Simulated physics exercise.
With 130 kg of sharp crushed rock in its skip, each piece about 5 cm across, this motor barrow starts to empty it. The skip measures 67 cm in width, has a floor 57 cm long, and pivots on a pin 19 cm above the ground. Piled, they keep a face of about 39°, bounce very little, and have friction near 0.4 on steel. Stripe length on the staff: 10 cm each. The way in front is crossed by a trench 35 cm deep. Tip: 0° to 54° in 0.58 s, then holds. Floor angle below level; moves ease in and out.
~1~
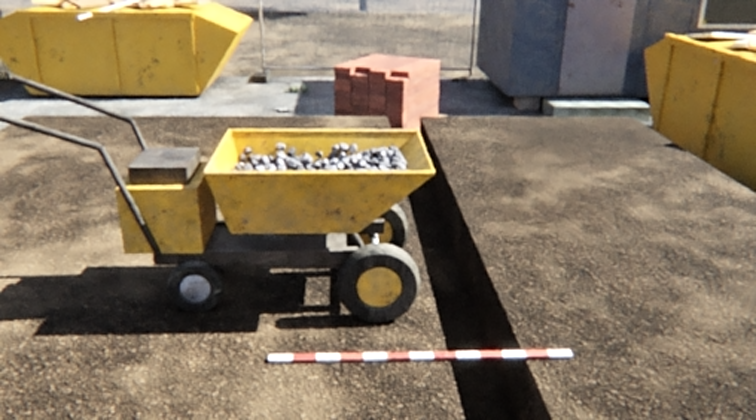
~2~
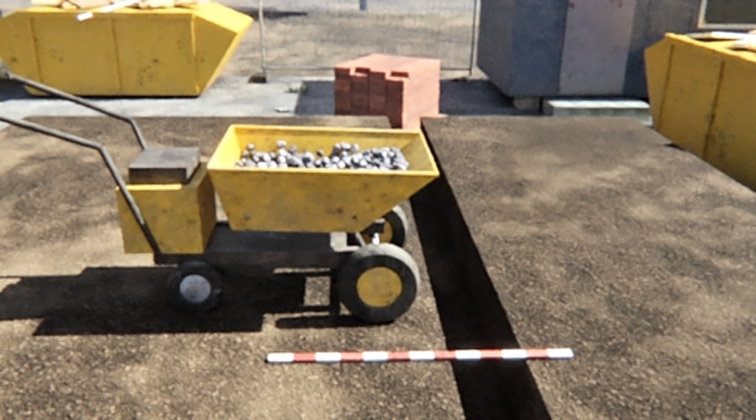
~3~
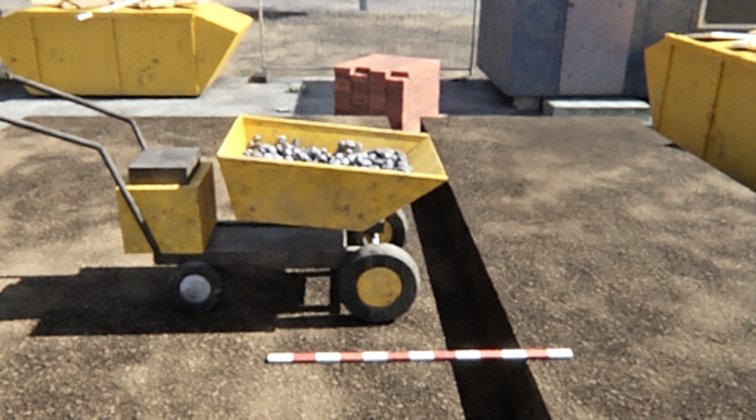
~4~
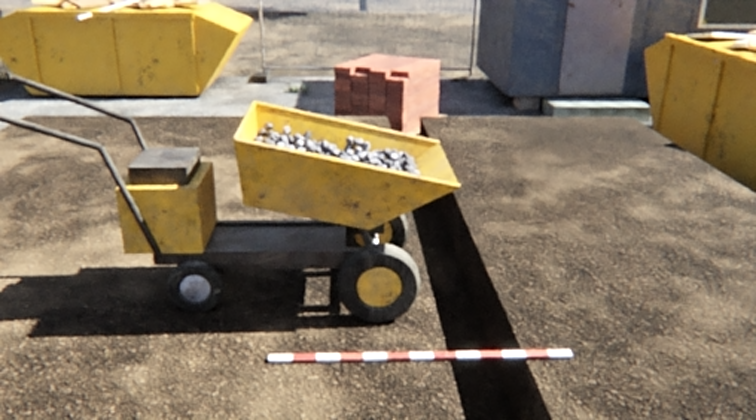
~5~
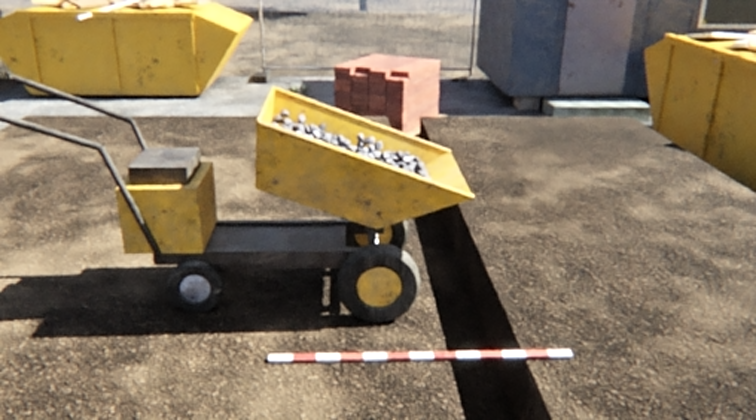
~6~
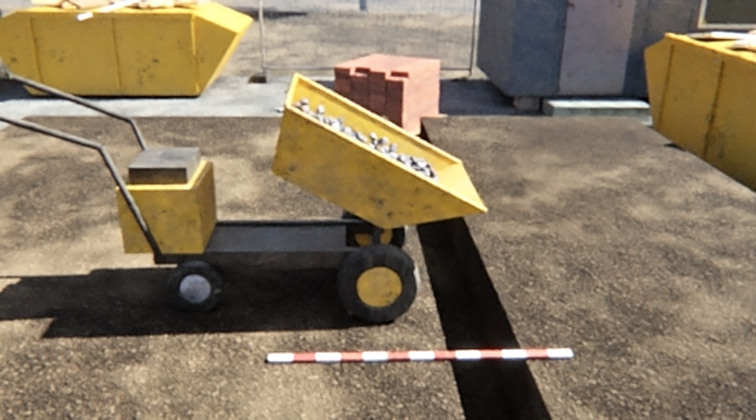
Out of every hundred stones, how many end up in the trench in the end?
Around 7 in every hundred.
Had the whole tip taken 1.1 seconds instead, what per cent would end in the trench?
Expected share: Around 5%.
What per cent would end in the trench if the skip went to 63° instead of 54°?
Around 20 per cent would finish in the trench.
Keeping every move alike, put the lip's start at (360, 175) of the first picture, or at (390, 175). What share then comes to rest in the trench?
First place: Near 50%; second place: Near 35%.
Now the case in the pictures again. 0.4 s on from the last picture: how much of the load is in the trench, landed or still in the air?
Something like 0 in a hundred.
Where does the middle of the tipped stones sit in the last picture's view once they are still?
Their middle ends up near (536, 283).
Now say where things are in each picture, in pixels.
In the first frame, the skip is at 0°, its lip at (434, 173); the top of the load is at (375, 157).
In the second frame, lip at (438, 175), floor tilted 2°, highest stones at (350, 155).
In the third frame, lip at (447, 179), floor tilted 6°, highest stones at (275, 149).
In the fourth frame, the skip is at 12°, its lip at (459, 187); the top of the load is at (276, 138).
In the fifth frame, lip at (473, 197), floor tilted 20°, highest stones at (281, 125).
In the sixth frame, the skip is at 28°, its lip at (485, 211); the top of the load is at (301, 113).
Then, 0.1 s after the last picture the floor is at 45°, 100 % in the skip; the foremost stones are at (460, 203).
Then, 0.4 s after the last picture the floor is at 54°, 98 % in the skip, 2 % past the trench; the foremost stones are at (517, 241).
Then, 0.7 s after the last picture the floor is at 54°, 61 % in the skip, 1 % in the trench, 39 % past the trench; the foremost stones are at (602, 288).
Then, 2.7 s after the last picture the floor is at 54°, 43 % in the skip, 7 % in the trench, 50 % past the trench; the foremost stones are at (672, 275).
